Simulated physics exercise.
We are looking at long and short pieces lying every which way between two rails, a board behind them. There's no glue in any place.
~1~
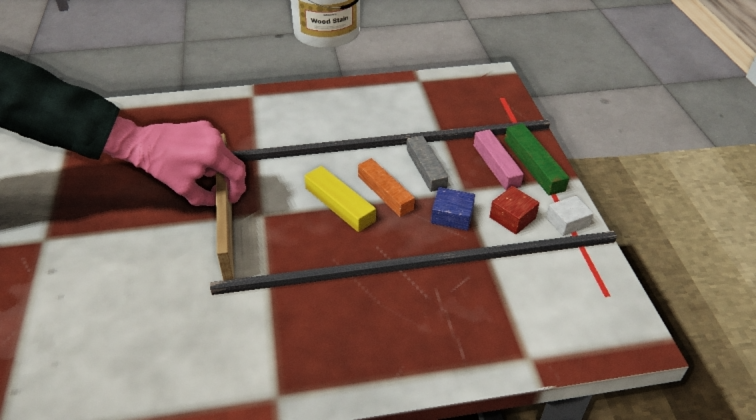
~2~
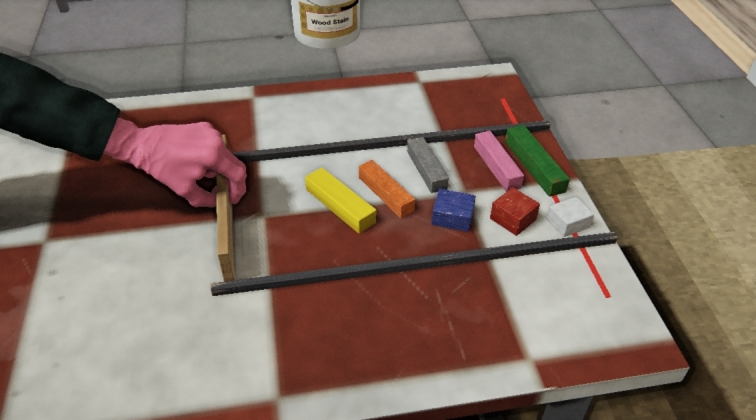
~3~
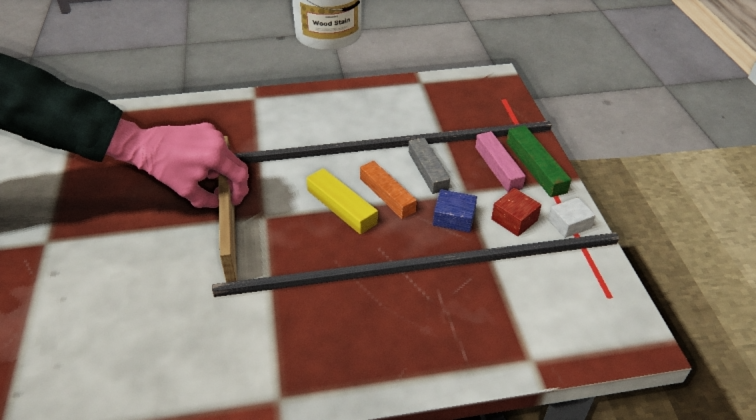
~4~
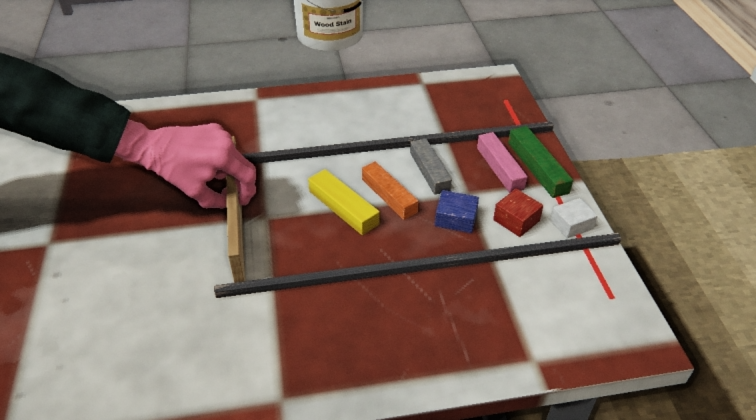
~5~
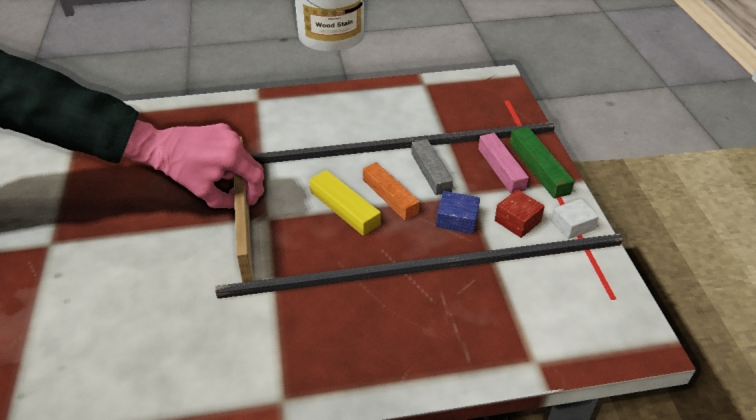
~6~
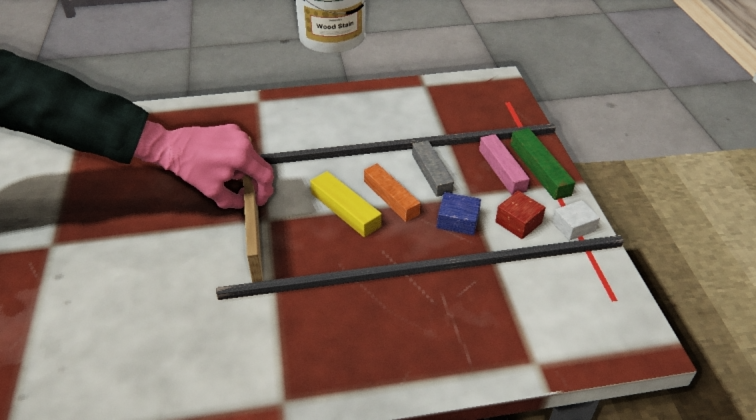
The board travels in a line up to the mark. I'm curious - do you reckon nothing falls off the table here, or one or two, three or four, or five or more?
I'd say five or more fall off.
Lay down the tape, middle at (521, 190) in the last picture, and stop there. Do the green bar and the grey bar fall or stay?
Note: Green bar does not last; grey bar lasts.
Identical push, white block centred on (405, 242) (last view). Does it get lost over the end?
Result: It does not come off.
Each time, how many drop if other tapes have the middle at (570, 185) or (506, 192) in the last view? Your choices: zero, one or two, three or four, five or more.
More than four; one to two.
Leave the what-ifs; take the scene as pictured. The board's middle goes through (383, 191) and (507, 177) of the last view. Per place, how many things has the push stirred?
Well, it's 2 at the first one and 8 at the second.
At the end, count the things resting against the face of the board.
The count comes out at 1.
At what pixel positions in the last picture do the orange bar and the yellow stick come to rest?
Middles: Around (578, 169) and around (564, 179).
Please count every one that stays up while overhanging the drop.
Things overhanging at the end: 2.
Soon after, none off yet; white block at rest near (576, 220); green bar at rest near (541, 163); pink bar at rest near (503, 164).
After that, none off yet; white block at rest near (579, 221); green bar at rest near (541, 163); pink bar at rest near (503, 164).
And then, none off yet; white block tilting well over near (631, 243); green bar displaced a little near (581, 158); pink bar displaced about its own width near (561, 157).
In the end, the number that fall off is five or more; gone, grey bar, red block, pink bar, green bar and white block.
